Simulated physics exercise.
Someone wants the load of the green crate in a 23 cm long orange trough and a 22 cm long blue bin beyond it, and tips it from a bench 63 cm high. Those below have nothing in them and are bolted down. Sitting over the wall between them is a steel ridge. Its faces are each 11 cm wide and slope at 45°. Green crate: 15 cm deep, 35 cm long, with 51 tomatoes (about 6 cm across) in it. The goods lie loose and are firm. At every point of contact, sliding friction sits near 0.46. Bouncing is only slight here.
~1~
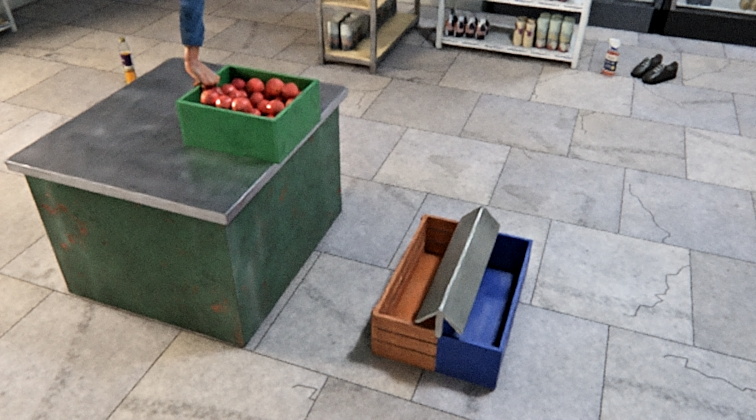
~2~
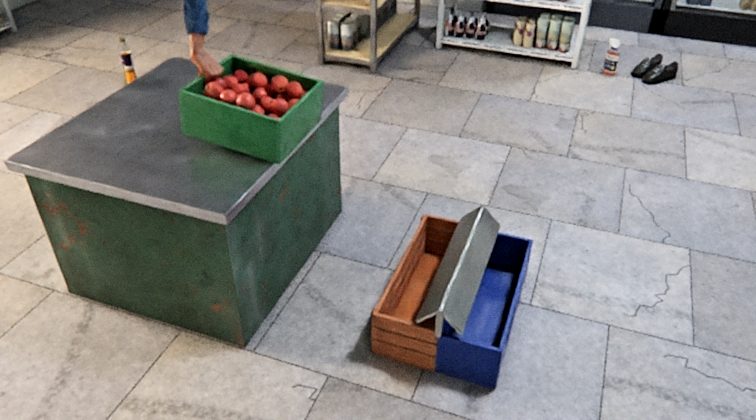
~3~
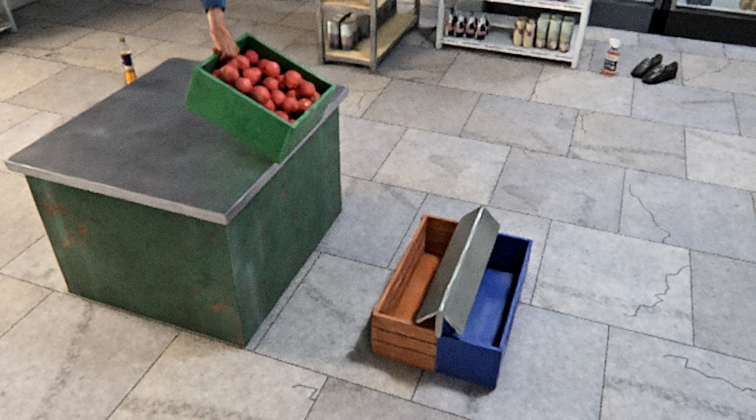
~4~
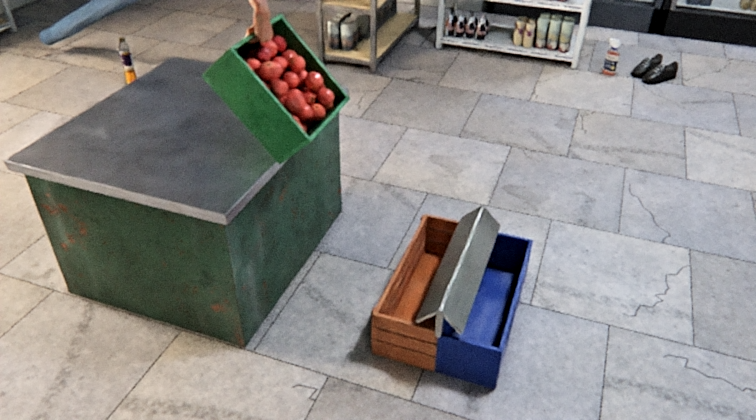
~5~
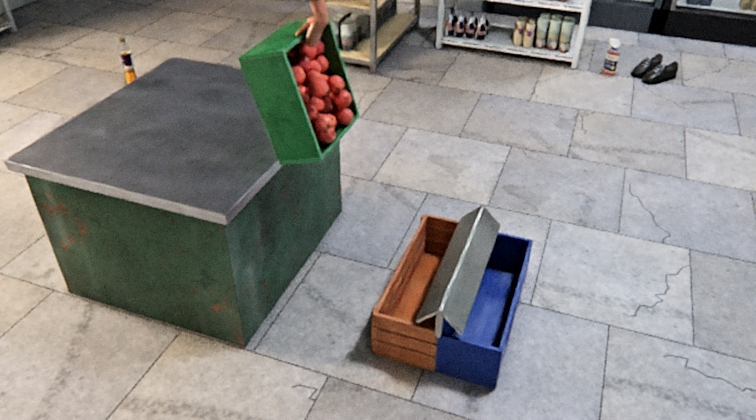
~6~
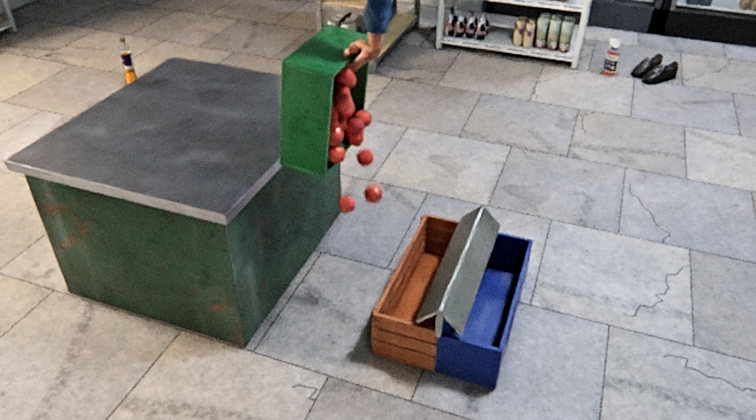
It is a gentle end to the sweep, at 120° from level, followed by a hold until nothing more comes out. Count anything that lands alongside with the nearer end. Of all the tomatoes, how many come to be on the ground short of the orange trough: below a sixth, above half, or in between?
Going to be a share bigger than half.
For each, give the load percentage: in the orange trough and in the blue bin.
Approx. 40 % / 0 %.
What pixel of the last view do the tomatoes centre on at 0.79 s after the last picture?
Somewhere about (392, 285) in pixels.
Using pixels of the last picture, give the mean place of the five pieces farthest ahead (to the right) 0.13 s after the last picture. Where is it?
Their centre is around (381, 237).
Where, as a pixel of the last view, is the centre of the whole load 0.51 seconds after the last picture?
Load centre: About (393, 266).
Then, 0.13 s after the last picture, tilt 108°; 39 still in the green crate and 12 in the air.
Then, 0.28 s after the last picture, tilt 117°; 17 still in the green crate, 1 in the orange trough, 3 on the ground short of the orange trough and 30 in the air.
Then, 0.51 s after the last picture, tilt 120°; 15 in the orange trough, 14 on the ground short of the orange trough and 22 in the air.
Final count (0.79 s after the last picture), 20 in the orange trough and 31 on the ground short of the orange trough. Asked share, 31 of 51, 61 per cent.
